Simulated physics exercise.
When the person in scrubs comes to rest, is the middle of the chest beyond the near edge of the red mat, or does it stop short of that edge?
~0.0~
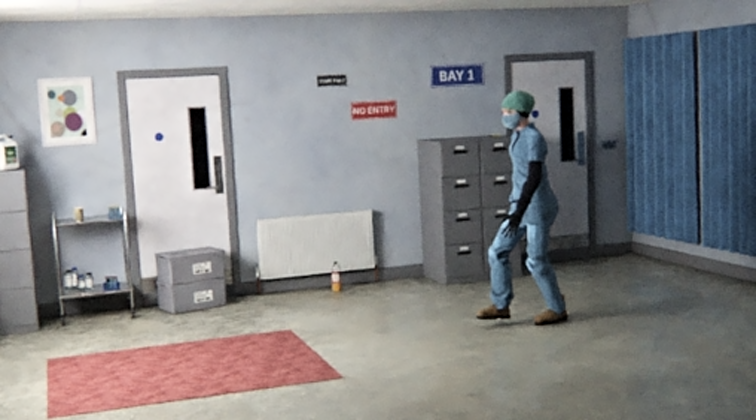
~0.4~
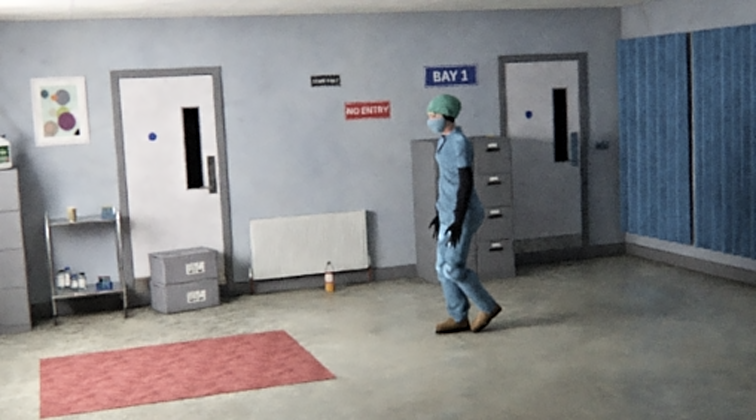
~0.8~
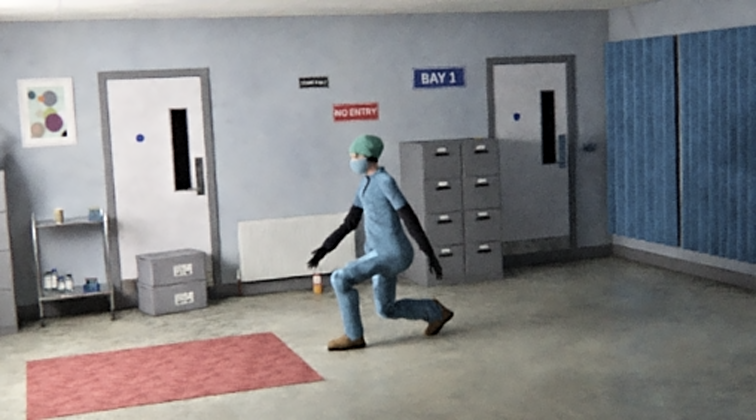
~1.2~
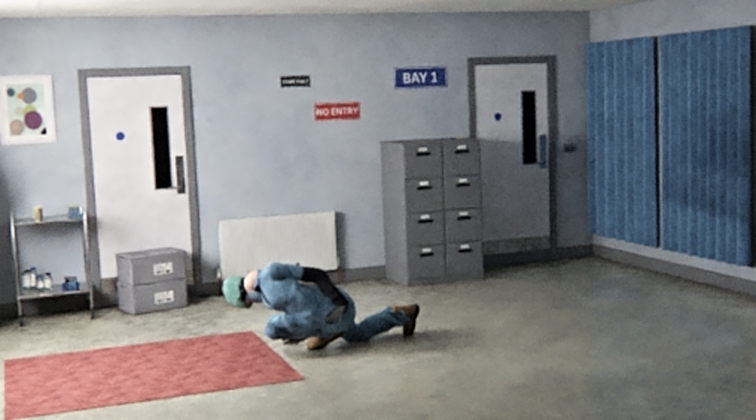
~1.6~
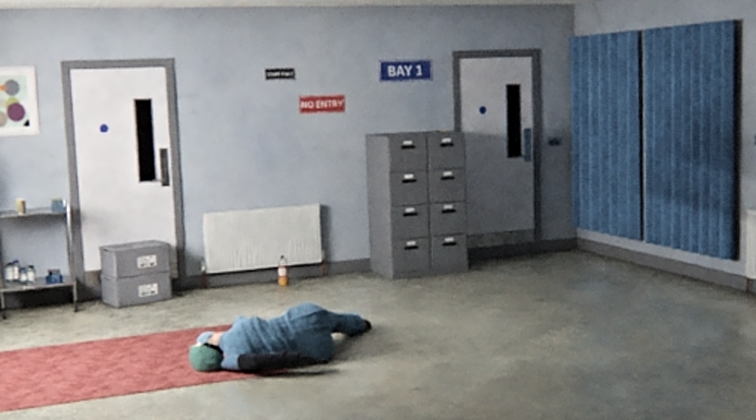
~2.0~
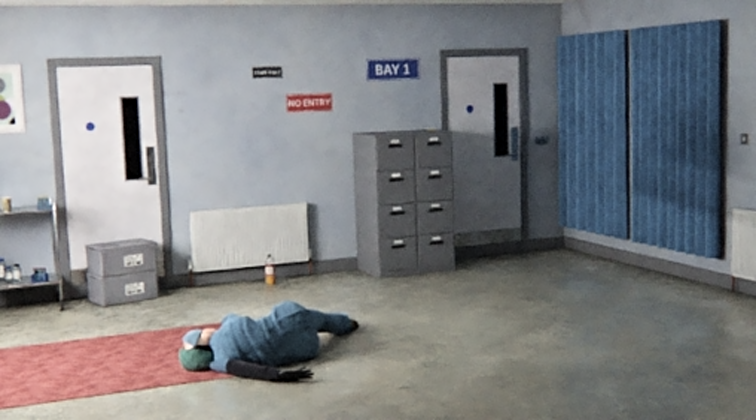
The middle of the chest ends up beyond the near edge of the red mat, while the hips stay short of it on the bare floor.
